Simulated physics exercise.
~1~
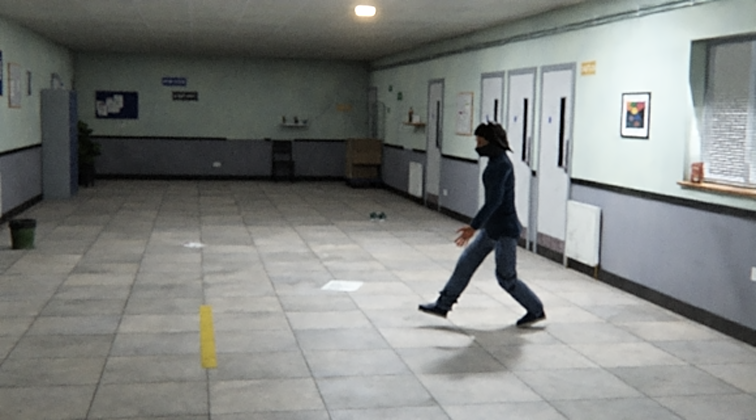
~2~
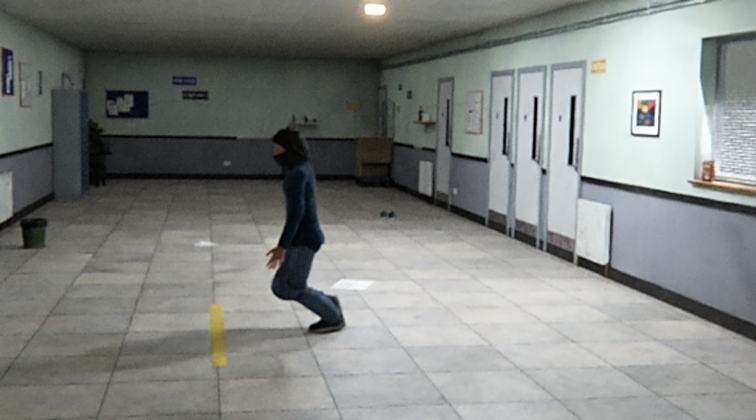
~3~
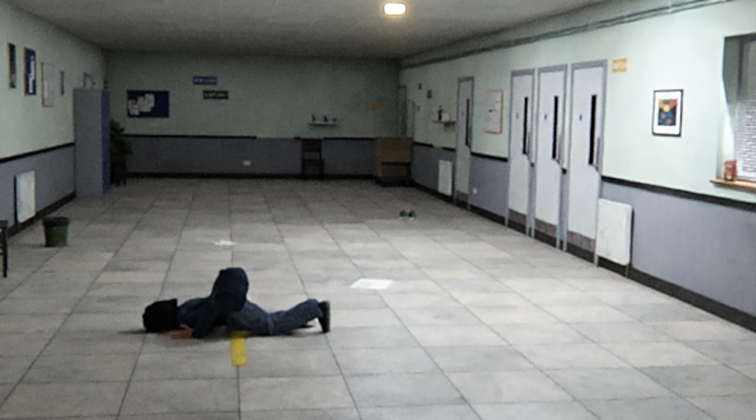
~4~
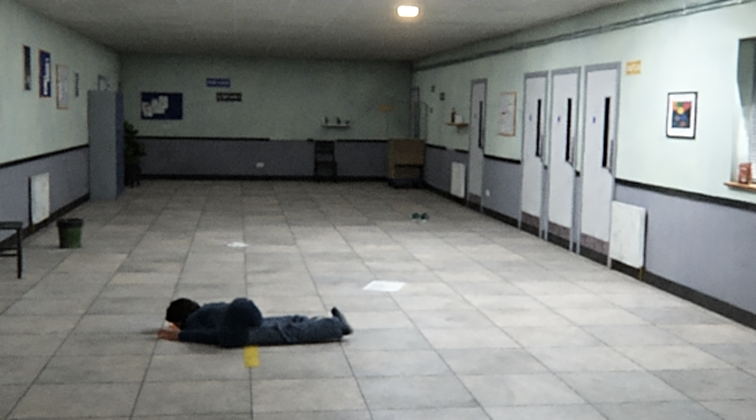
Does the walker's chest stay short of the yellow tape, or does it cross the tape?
The walker's chest crosses the yellow tape, coming to rest on the floor to the left of it.
In this clip, a person in dark clothes and a dark head covering walks left across a tiled hall, sinks at the knees and pitches forward to the floor, ending stretched out face down across the yellow tape, with head and chest beyond it.
